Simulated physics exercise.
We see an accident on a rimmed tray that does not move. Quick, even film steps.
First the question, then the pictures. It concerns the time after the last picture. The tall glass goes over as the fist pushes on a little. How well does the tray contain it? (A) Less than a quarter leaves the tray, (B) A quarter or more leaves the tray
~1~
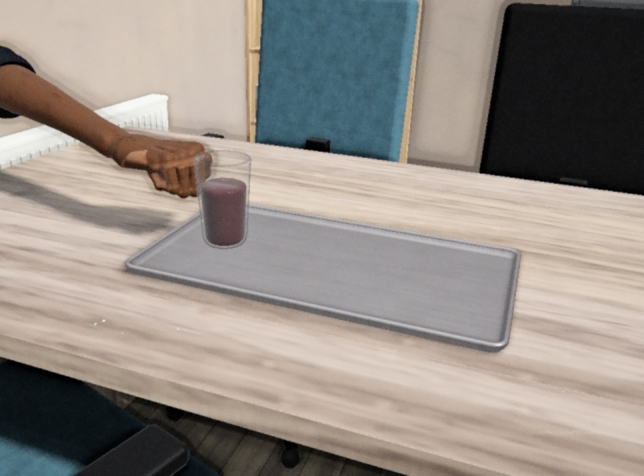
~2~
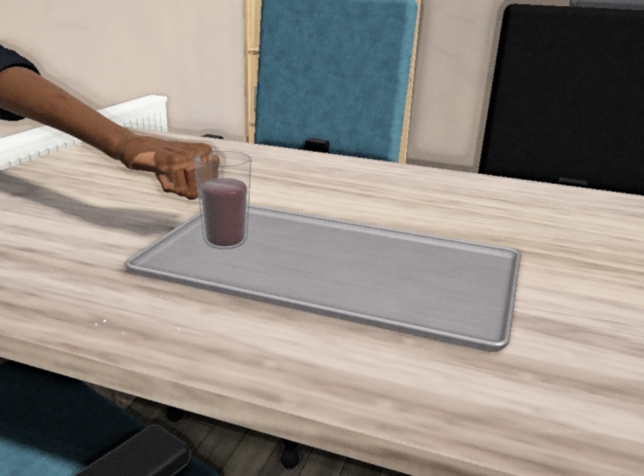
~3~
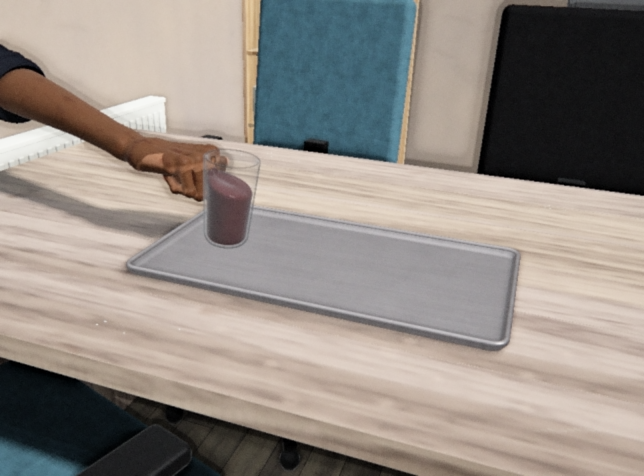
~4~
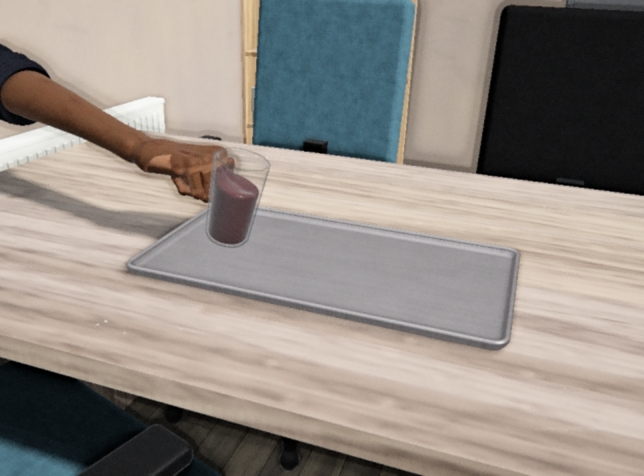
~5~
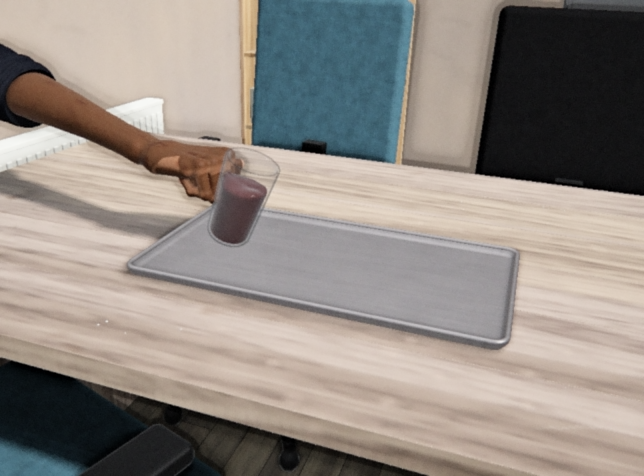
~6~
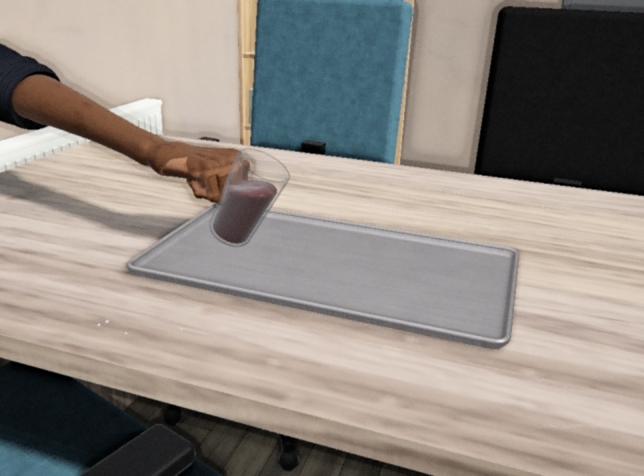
B.
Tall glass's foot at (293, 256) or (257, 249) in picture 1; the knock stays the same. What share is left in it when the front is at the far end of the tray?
First some 60, then 50 per cent.
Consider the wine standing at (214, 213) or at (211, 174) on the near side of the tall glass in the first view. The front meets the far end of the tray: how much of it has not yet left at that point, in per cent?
First some 35, then 50 per cent.
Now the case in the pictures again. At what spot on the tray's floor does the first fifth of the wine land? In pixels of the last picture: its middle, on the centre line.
I'd mark it somewhere roughly at pixel (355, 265).
A moment on, the tall glass lies on its side and 100 per cent is in the glass, 0 on the tray and 0 above or beyond its rim.
Next, the tall glass lies on its side and 60 per cent is in the glass, 29 on the tray and 10 above or beyond its rim.
Then the tall glass lies on its side and 34 per cent is in the glass, 57 on the tray and 9 above or beyond its rim.
Later the tall glass lies on its side and 18 per cent is in the glass, 44 on the tray and 38 above or beyond its rim.
In the end 61 per cent is held by tray and glass, 39 is off the tray.
